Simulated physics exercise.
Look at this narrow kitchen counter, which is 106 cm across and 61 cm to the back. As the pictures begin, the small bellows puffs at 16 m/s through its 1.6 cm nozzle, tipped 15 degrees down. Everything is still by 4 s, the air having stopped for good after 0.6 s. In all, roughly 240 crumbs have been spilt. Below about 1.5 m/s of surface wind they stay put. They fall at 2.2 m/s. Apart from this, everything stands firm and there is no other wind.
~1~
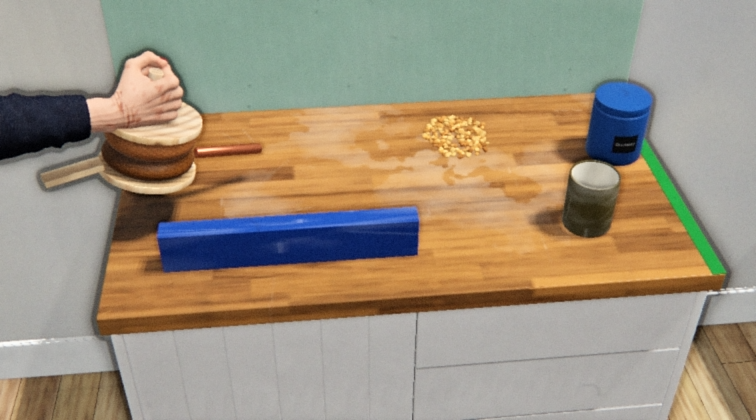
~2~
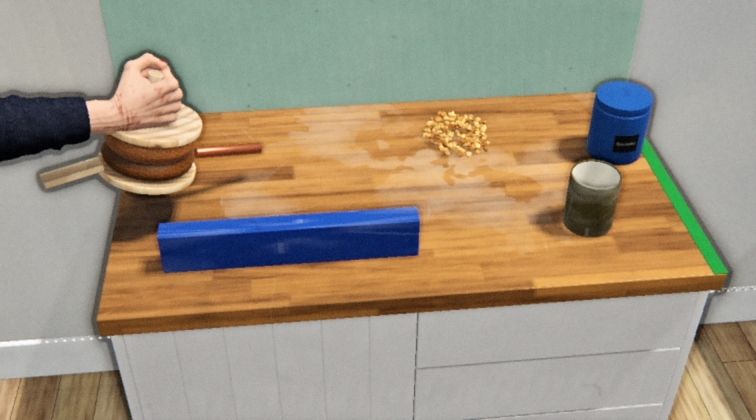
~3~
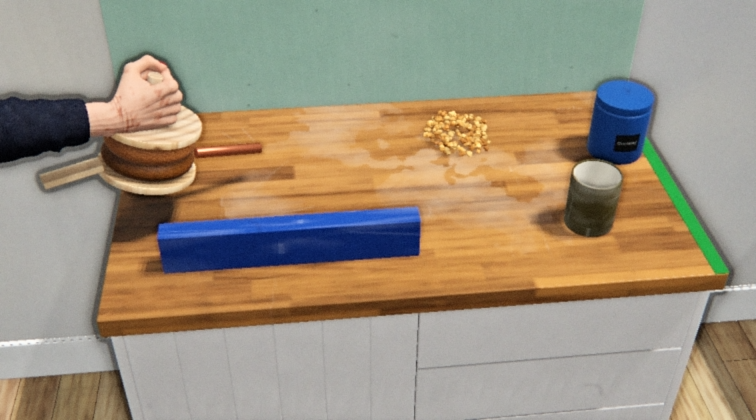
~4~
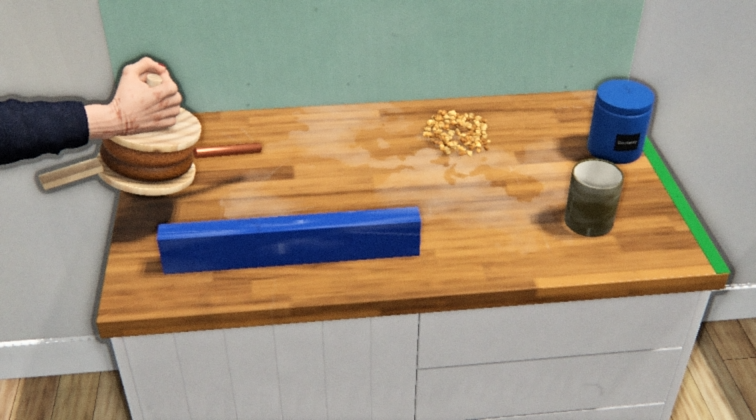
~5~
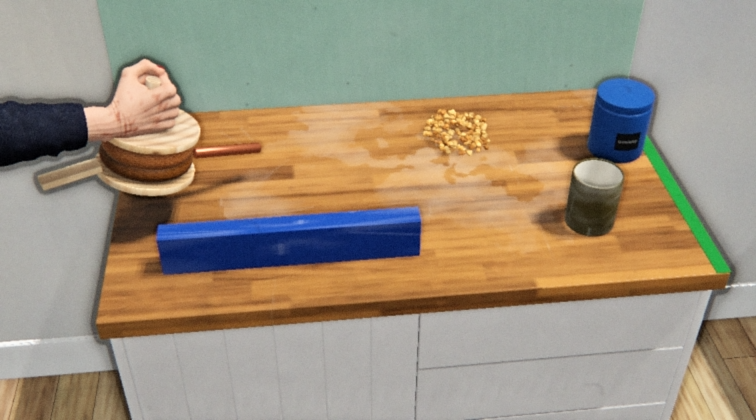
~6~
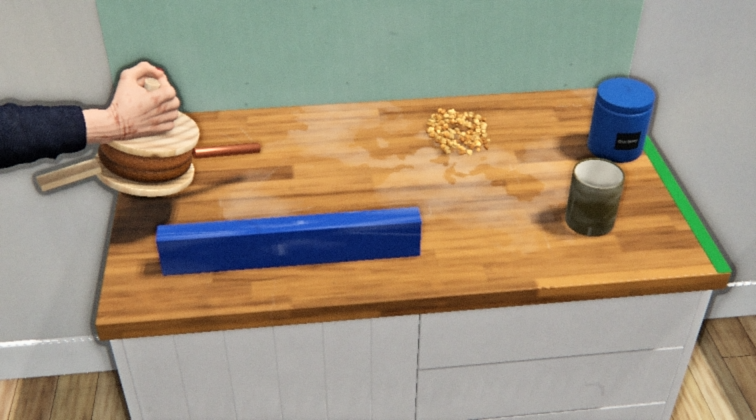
A hand rests on small bellows at the left of a wooden counter while crumbs lie still.
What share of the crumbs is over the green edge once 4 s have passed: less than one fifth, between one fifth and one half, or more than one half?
I expect it to be past the halfway point.
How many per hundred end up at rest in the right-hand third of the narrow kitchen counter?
30 %.
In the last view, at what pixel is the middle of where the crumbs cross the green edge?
The halfway point of the crossings is around (623, 96) in the last picture.
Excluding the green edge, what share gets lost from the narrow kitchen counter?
The share is about 0 %.
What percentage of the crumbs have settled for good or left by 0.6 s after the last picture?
Estimated share: Near 10 %.
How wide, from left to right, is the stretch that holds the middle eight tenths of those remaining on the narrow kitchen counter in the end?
Roughly 20 cm from left to right.
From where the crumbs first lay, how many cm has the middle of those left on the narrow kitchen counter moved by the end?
Close to 30 cm.
Then, 0.6 s after the last picture the count stands so, 54 % are over the green edge; the middle of those left on the top is near (595, 116).
Then, 1.0 s after the last picture the count stands so, 67 % are over the green edge; the middle of those left on the top is near (588, 122).
Then, 2.0 s after the last picture the count stands so, 67 % are over the green edge; the middle of those left on the top is near (588, 122).
Then, 3.8 s after the last picture, at the end, 67 % are over the green edge; the middle of those left on the top is near (588, 122).
